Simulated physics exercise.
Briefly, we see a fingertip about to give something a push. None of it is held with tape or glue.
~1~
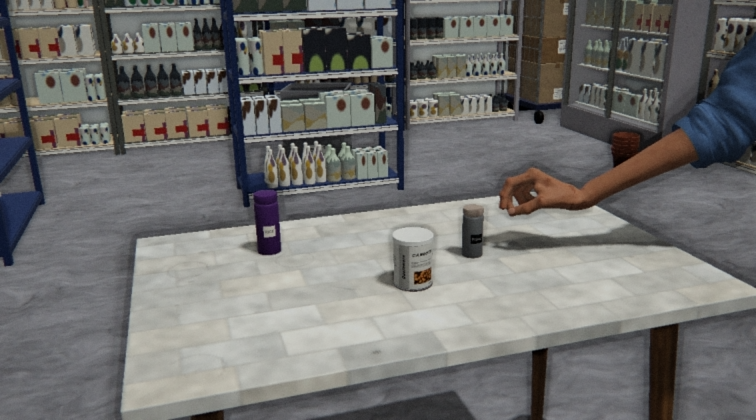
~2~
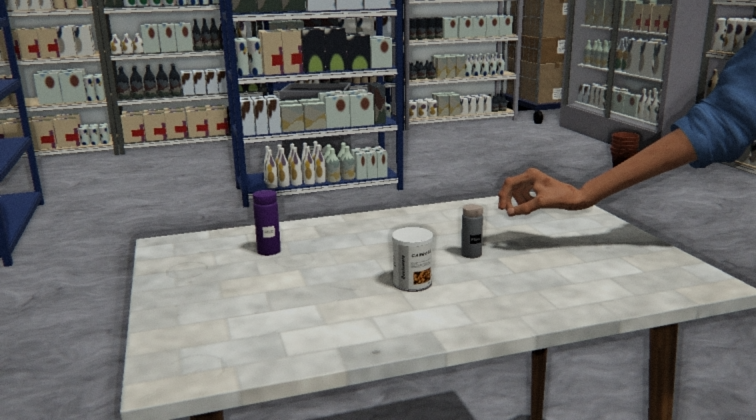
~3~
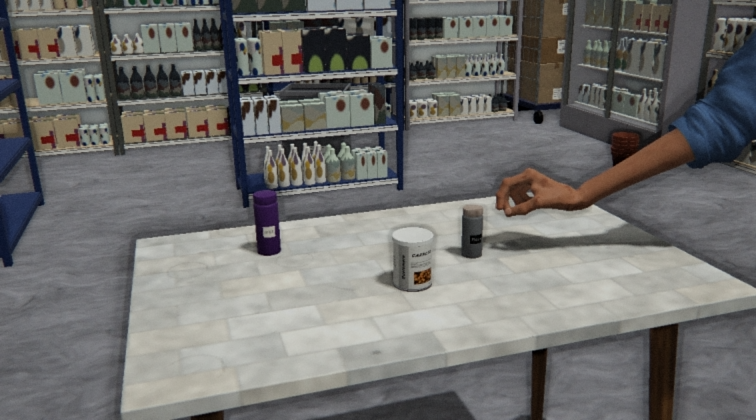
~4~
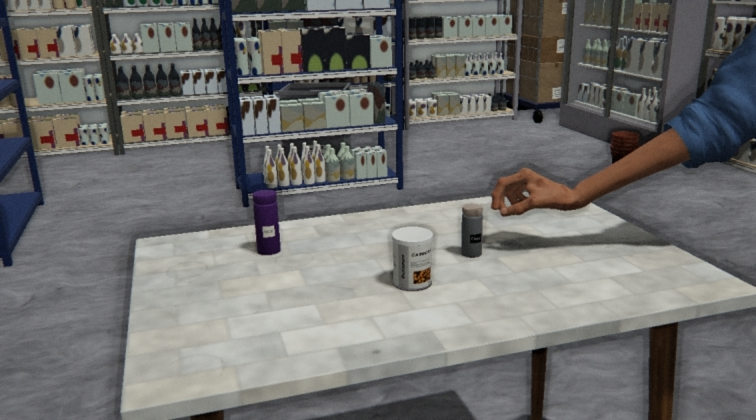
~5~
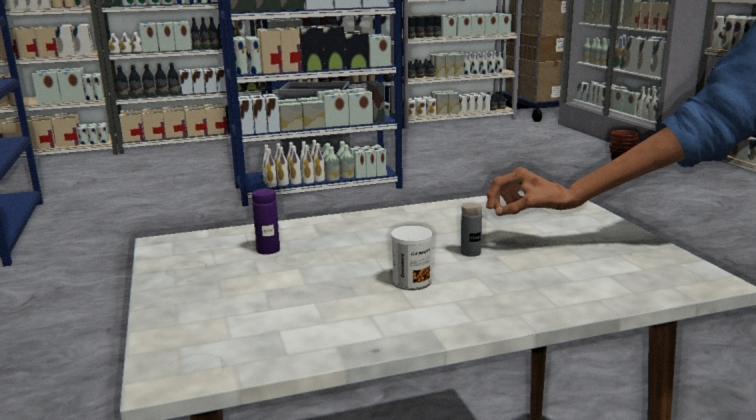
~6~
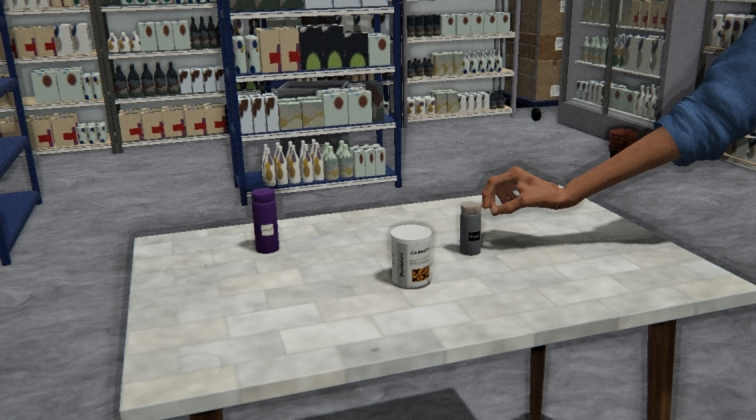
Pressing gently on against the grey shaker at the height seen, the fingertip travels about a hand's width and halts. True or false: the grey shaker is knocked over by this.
True.
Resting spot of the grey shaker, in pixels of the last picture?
At about (429, 248).
Then, 0.40 s on from there, grey shaker turned 21° from how it was put near (462, 228).
Then, 0.70 s on from there, grey shaker on its side near (435, 248).
Then, 1.10 s on from there, grey shaker on its side near (429, 248).
In the end, toppled on the table, grey shaker. At the end, from the last picture's camera, grey shaker near (429, 248).
